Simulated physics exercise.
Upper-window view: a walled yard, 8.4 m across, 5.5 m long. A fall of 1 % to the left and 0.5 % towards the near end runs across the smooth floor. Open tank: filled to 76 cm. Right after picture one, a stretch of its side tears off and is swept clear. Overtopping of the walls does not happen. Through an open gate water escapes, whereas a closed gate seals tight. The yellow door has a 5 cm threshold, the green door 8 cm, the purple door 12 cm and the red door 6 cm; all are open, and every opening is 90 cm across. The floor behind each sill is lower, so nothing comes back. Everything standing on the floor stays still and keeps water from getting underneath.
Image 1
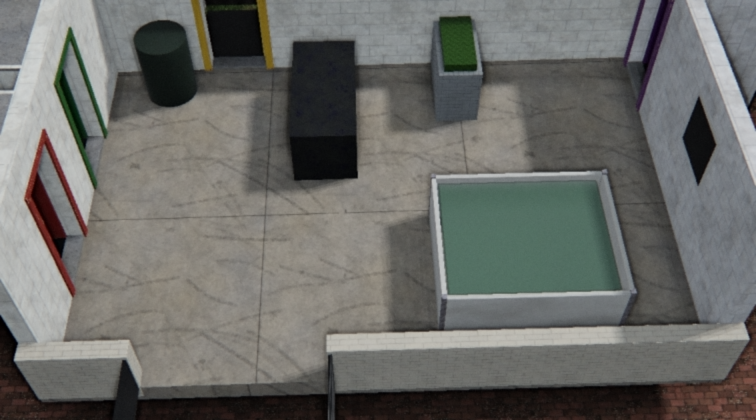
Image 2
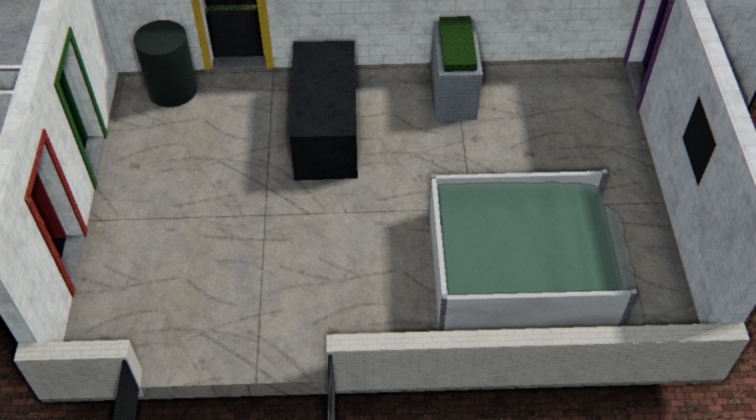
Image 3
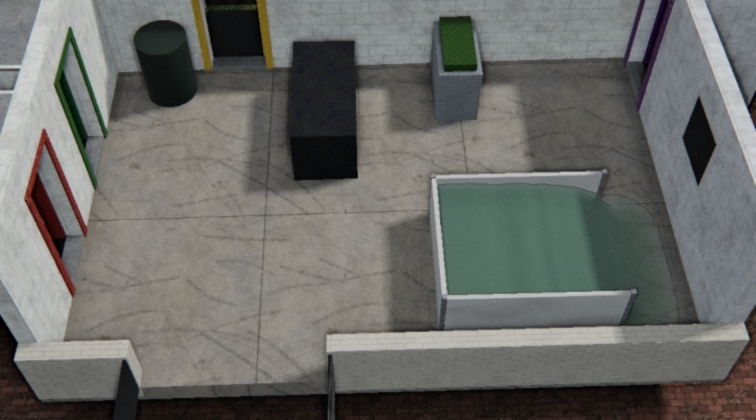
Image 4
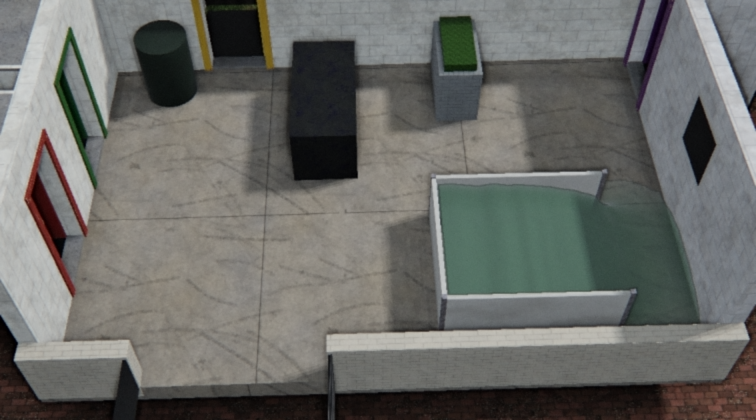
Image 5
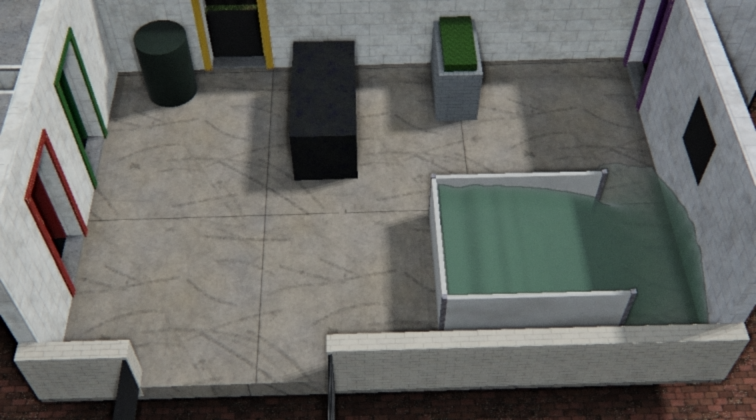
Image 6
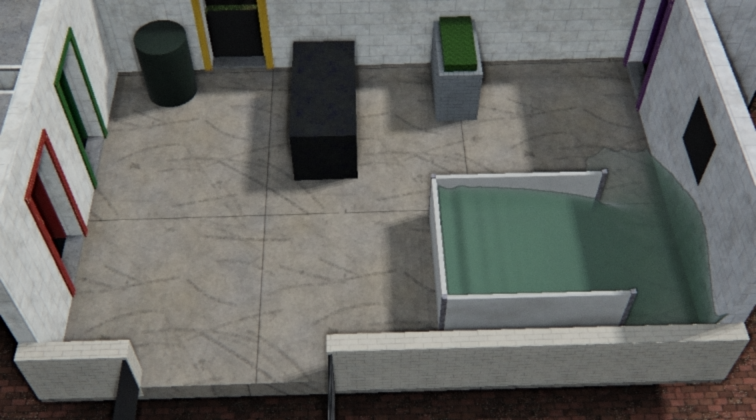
Water pours from the open tank's right side and spreads across floor to the right wall.
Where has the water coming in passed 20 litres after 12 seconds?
One by one: Yellow door: Within the limit; green door: Within the limit; purple door: Past the limit; red door: Past the limit.
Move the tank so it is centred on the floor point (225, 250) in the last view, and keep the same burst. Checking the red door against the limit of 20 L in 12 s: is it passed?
In that case red comes out short of the limit.
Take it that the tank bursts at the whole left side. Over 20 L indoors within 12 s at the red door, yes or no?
Against that limit: Red past it.
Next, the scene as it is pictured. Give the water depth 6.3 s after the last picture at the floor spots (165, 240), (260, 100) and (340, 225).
About 3, 0 and 2 cm.
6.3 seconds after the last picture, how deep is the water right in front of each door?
Depths: Yellow door 3 cm, green door 4 cm, purple door 15 cm, red door 7 cm.
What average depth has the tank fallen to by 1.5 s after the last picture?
Depth, averaged: Around 28 centimetres.
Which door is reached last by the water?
The green door is last.
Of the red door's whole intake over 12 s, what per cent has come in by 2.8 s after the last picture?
0 percent or so by then.
Then, 0.7 s after the last picture water covers 15 % of the floor and is deepest (64 cm) near (700, 351); yellow door not reached, green door not reached, purple door 4 cm at the sill, 0 L in, red door not reached.
Then, 1.5 s after the last picture water covers 25 % of the floor and is deepest (50 cm) near (672, 352); yellow door not reached, green door not reached, purple door 8 cm at the sill, 0 L in, red door not reached.
Then, 2.8 s after the last picture water covers 50 % of the floor and is deepest (36 cm) near (478, 67); yellow door not reached, green door not reached, purple door 14 cm at the sill, 13 L in, red door not reached.
Then, 6.3 s after the last picture water covers 85 % of the floor and is deepest (20 cm) near (644, 353); yellow door 3 cm at the sill, 0 L in, green door 4 cm at the sill, 0 L in, purple door 15 cm at the sill, 51 L in, red door 7 cm at the sill, 43 L in.
Then, 11.3 s after the last picture water covers 95 % of the floor and is deepest (14 cm) near (58, 373); yellow door 4 cm at the sill, 0 L in, green door 8 cm at the sill, 0 L in, purple door 9 cm at the sill, 60 L in, red door 11 cm at the sill, 90 L in.
